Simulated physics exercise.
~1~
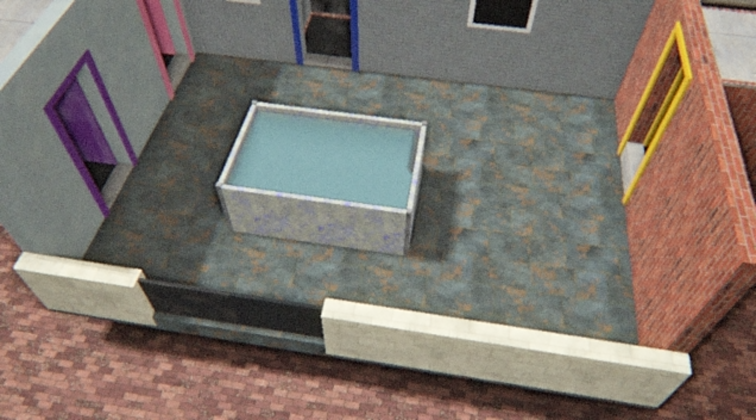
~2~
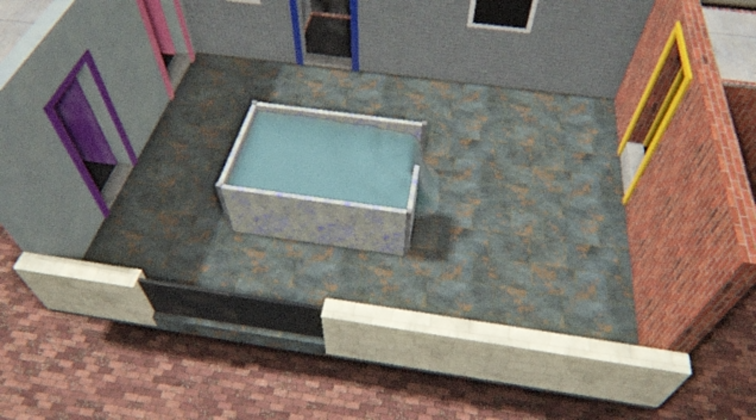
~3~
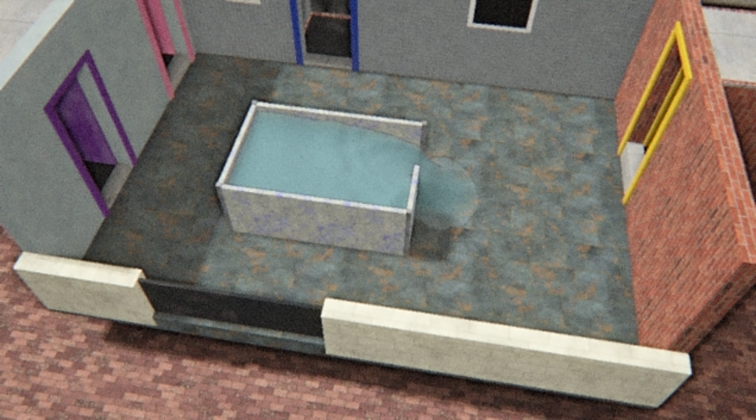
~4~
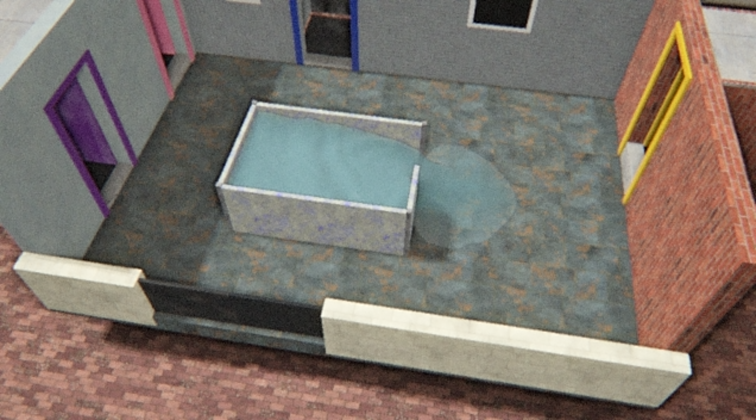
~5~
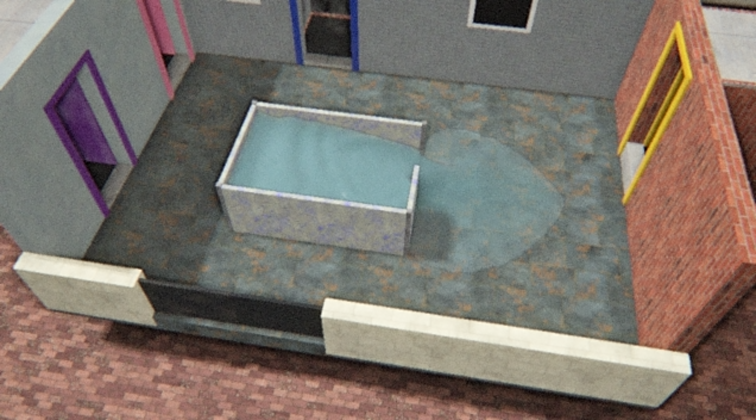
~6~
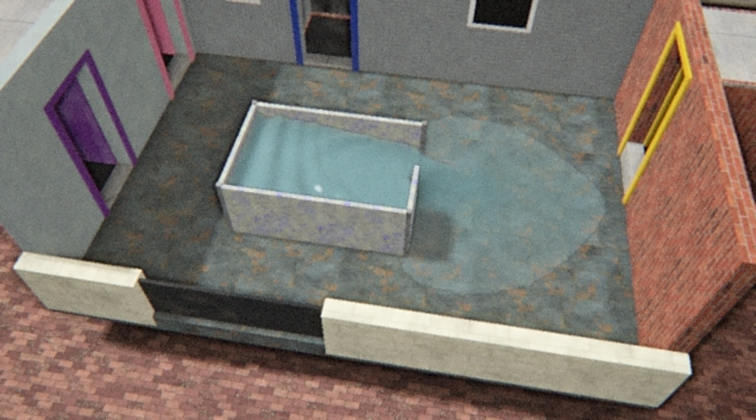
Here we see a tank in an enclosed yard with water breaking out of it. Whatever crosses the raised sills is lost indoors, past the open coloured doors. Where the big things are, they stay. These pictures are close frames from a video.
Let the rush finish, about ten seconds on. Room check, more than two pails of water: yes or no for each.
Blue door, no; pink door, no; yellow door, no; purple door, yes.
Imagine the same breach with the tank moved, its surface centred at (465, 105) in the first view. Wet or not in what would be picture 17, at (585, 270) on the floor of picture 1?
That spot is reached by the flood.
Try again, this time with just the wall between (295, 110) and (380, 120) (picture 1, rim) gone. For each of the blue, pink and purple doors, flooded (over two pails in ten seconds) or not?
As I see it, the blue door overshoots, while the pink door overshoots and the purple door undershoots.
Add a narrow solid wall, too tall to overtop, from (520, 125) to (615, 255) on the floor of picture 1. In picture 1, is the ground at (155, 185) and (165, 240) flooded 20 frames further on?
Result, in order: Bone-dry / bone-dry.
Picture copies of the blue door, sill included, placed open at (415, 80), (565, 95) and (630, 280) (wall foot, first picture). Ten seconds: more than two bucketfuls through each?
In order: Falls short, exceeds it, exceeds it.
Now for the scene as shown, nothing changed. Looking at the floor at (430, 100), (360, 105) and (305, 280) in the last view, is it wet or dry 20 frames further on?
Result, as listed: Wetted / not wetted / not wetted.
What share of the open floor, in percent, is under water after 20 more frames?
By my count, 45 percent.
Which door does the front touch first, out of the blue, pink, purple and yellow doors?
My answer is the door marked yellow.
A moment on, water covers 35 % of the floor; the blue door not reached, the pink door not reached, the yellow door wet at the sill, nothing in, the purple door not reached.
Next, water covers 35 % of the floor; the blue door not reached, the pink door not reached, the yellow door wet at the sill, nothing in, the purple door not reached.
Then, water covers 45 % of the floor; the blue door not reached, the pink door not reached, the yellow door wet at the sill, nothing in, the purple door not reached.
Later, water covers 90 % of the floor; the blue door wet at the sill, nothing in, the pink door wet at the sill, nothing in, the yellow door wet at the sill, nothing in, the purple door wet at the sill, nothing in.
In the end, water covers 100 % of the floor; the blue door wet at the sill, nothing in, the pink door wet at the sill, nothing in, the yellow door wet at the sill, nothing in, the purple door over two buckets in.
